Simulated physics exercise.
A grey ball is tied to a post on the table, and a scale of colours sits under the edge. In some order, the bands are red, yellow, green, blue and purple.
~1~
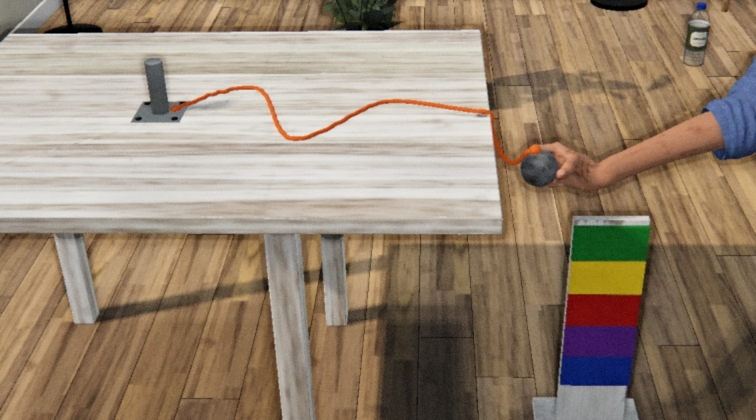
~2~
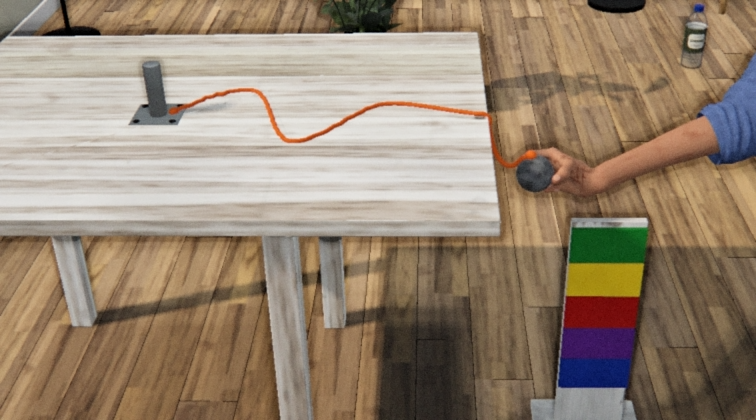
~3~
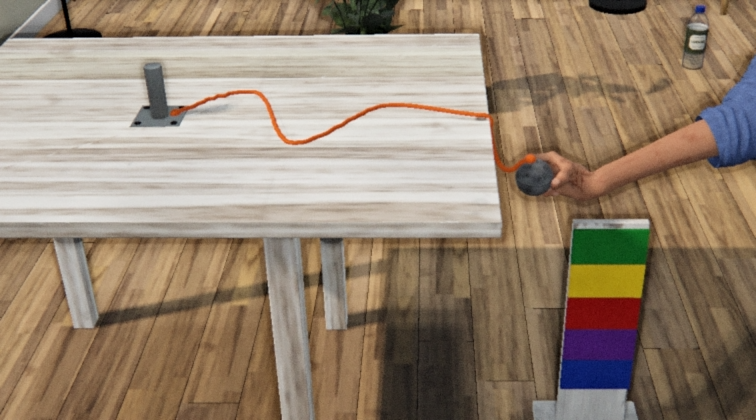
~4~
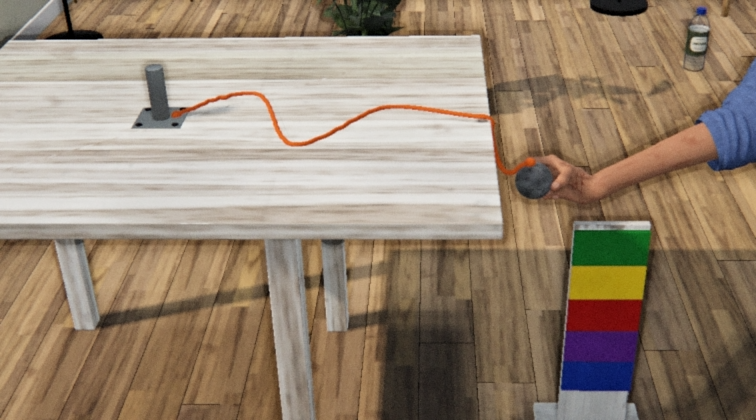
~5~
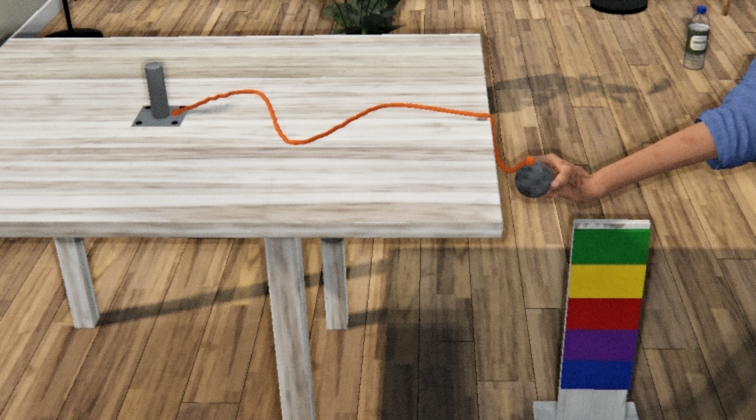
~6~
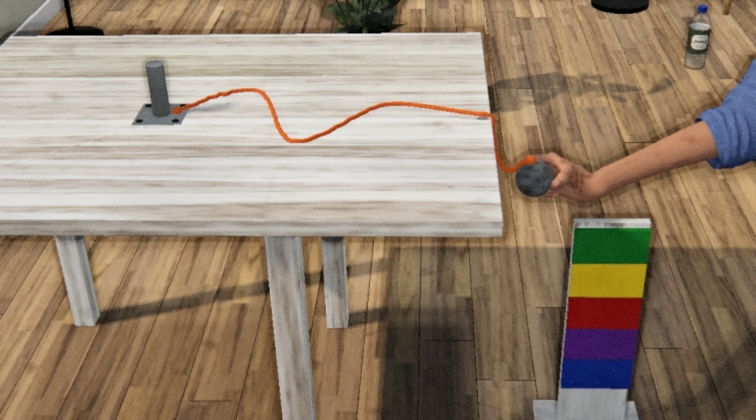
A hand holds a grey ball tied to an orange cord almost still beside the table.
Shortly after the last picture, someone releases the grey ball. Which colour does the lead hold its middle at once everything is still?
The lead holds its middle at purple.
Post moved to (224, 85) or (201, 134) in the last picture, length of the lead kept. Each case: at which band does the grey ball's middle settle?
For the first try, blue; for the second, blue.
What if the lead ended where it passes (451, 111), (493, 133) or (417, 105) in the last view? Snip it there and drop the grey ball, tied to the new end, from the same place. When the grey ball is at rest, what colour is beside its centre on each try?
In order of the tries: Green; then yellow; then above them all.
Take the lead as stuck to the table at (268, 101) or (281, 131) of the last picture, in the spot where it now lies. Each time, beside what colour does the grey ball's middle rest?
Red, then yellow.
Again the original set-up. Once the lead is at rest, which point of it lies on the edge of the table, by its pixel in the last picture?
The point sits close to (356, 117).
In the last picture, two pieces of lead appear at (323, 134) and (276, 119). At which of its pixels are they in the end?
About (441, 114), and the other about (351, 114).
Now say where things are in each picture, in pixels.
In the first picture, grey ball (539, 168); green (611, 245); yellow (607, 279); red (603, 311); purple (599, 343); blue (596, 372).
In the second picture, grey ball (535, 174); lead through (213, 97) (268, 107) (303, 141) (377, 106) (469, 113).
In the third picture, grey ball (534, 177).
In the fourth picture, grey ball (534, 181); lead through (215, 100) (270, 111) (305, 144) (379, 109) (471, 116).
In the fifth picture, grey ball (533, 180).
In the sixth picture, grey ball (534, 179); lead through (216, 97) (271, 107) (306, 141) (380, 106) (472, 114).
Soon after, ball near (452, 315); level with purple.
Then, ball near (505, 329); level with purple.
At rest, ball near (481, 326); level with purple. Its centre hangs level with the purple band.
